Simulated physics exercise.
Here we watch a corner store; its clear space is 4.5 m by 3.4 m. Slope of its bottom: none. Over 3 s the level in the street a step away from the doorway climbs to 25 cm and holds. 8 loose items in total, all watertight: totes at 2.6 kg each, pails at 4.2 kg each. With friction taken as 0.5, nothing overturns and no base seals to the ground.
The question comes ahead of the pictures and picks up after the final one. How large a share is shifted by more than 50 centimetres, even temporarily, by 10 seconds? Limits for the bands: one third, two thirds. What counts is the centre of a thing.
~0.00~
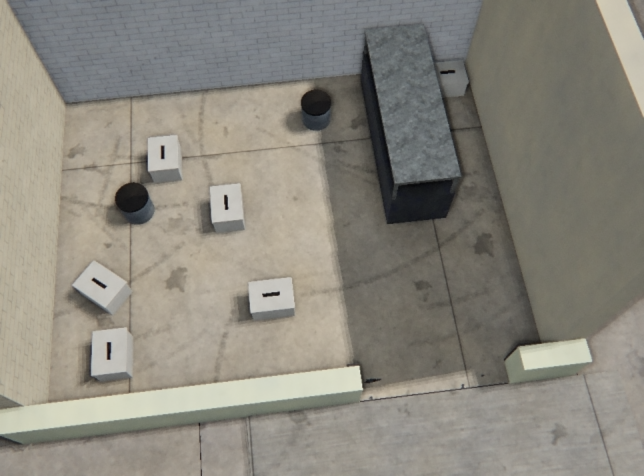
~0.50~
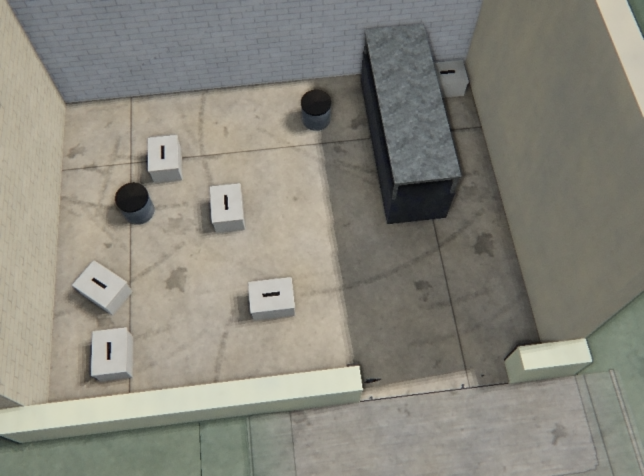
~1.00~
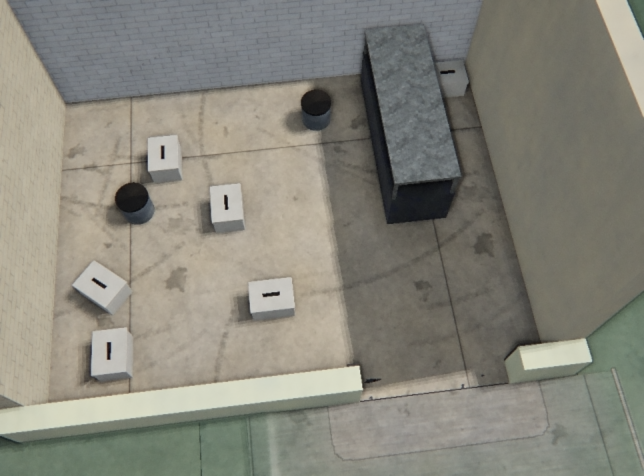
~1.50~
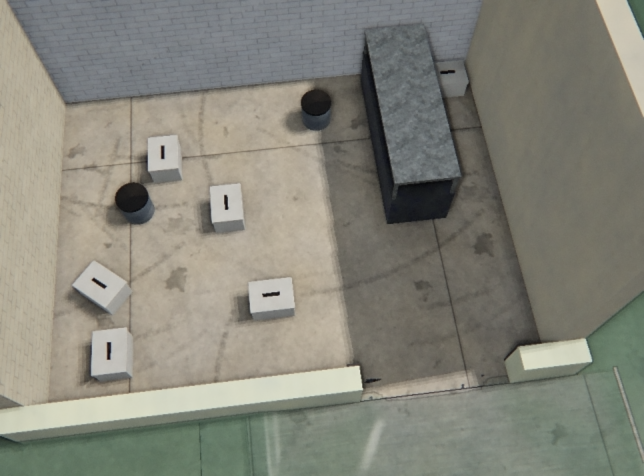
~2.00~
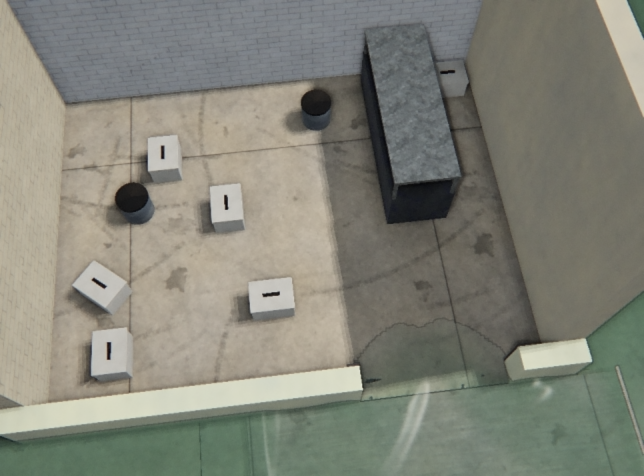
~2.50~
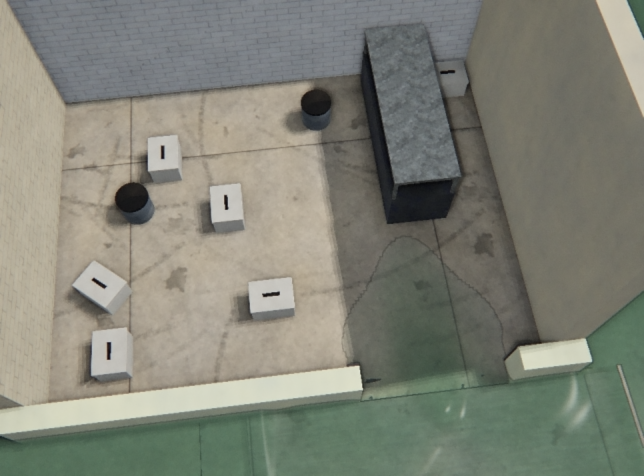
Band: Top, two thirds or more.
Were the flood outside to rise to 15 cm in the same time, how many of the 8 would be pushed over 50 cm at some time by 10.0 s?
Count under that change: 2.
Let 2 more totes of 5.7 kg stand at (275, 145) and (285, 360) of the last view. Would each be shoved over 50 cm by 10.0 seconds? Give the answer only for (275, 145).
It is more.
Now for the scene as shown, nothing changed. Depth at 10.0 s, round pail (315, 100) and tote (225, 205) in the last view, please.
About 10 and 8 cm.
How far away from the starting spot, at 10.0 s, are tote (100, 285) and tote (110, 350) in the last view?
Respectively 100 and 150 cm.
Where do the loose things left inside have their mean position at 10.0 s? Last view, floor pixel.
Close to (206, 293).
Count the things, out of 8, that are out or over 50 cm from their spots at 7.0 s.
By that point, 3.
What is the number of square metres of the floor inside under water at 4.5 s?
Somewhere about 8.5 m2, give or take.
After 3.5 s 0 of 8 are over 50 cm from their spots; 0 afloat.
After 4.5 s 0 of 8 are over 50 cm from their spots; 1 afloat.
After 7.0 s 3 of 8 are over 50 cm from their spots; 4 afloat.
After 10.0 s 6 of 8 are over 50 cm from their spots, and 6 have been at some point; 8 afloat.
